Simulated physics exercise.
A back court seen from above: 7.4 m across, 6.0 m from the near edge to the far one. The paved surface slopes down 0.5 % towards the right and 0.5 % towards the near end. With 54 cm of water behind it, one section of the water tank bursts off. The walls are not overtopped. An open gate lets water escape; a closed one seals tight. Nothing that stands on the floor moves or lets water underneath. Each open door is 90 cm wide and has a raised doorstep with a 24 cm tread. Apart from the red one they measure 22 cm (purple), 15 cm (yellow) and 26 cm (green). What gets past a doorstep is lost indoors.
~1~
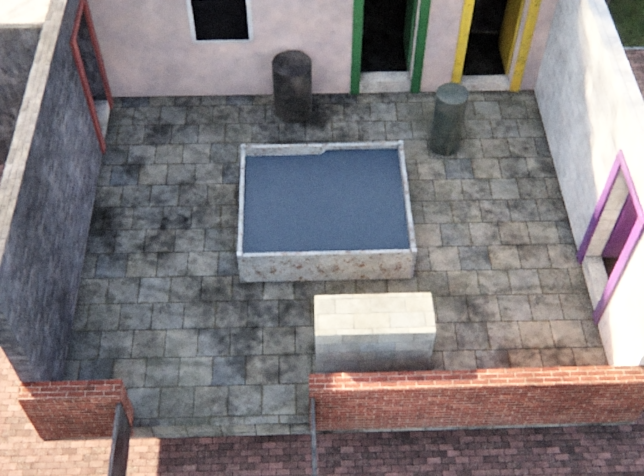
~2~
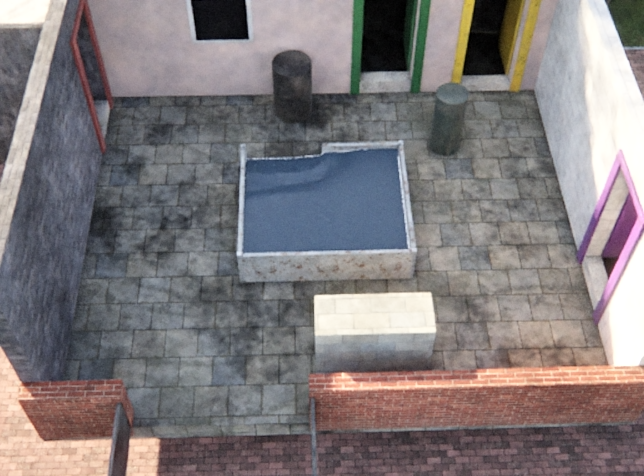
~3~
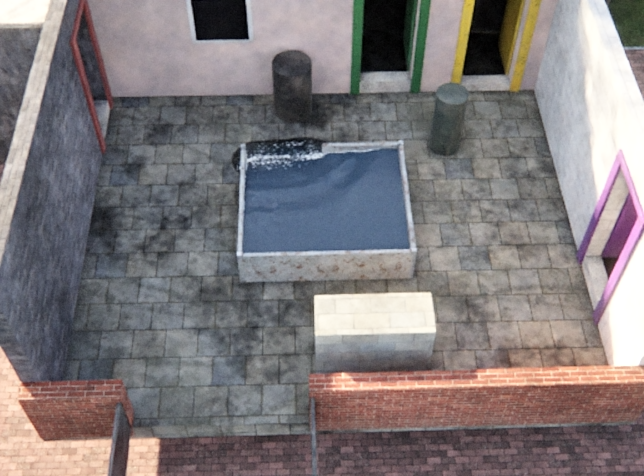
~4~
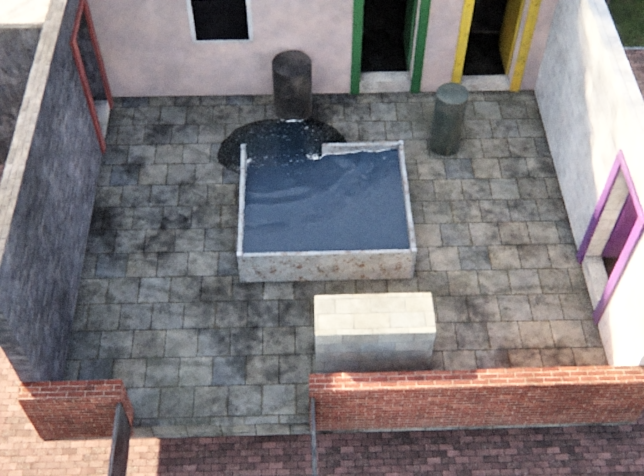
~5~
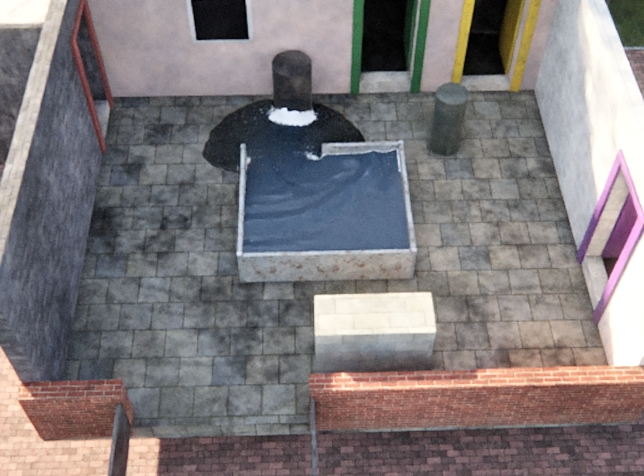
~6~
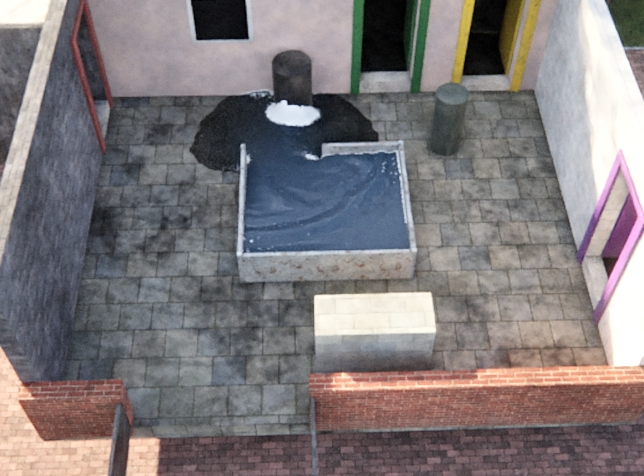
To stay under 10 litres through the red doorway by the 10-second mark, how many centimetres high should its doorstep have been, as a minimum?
At least 28 cm or so.
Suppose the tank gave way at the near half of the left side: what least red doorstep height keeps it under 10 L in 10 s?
Some 9.0 cm.
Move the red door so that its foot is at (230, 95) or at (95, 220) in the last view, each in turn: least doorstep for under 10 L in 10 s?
Roughly 30 and 5.0 cm.
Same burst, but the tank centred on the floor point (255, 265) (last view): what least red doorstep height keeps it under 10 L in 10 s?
Some 25 cm.
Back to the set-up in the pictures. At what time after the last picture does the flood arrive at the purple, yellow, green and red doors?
Arrival: Purple 3.8 s, yellow 1.1 s, green 0.5 s, red 1.1 s.
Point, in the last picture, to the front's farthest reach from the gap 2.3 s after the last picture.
At about (534, 92).
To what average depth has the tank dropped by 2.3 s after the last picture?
About 28 cm.
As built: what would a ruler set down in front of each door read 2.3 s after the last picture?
Depths in cm: Purple 0, yellow 6, green 14, red 30.
Then, 0.7 s after the last picture water covers 15 % of the floor, deepest (36 cm) near (289, 125); it has not reached the red door.
Then, 2.3 s after the last picture water covers 30 % of the floor, deepest (32 cm) near (110, 113); 30 cm at the red door, 23 litres in over its 21 cm doorstep.
Then, 9.3 s after the last picture water covers 95 % of the floor, deepest (11 cm) near (333, 405); 7 cm at the red door, 52 litres in over its 21 cm doorstep.
At the red door as built, the water peaked near 30 cm, 2.1 s after the last picture.
Run again over the same 10 s with other heights there, 35 litres in over 23 cm, 4 litres over 31 cm. The limit of 10 litres is kept from about 28 cm up.
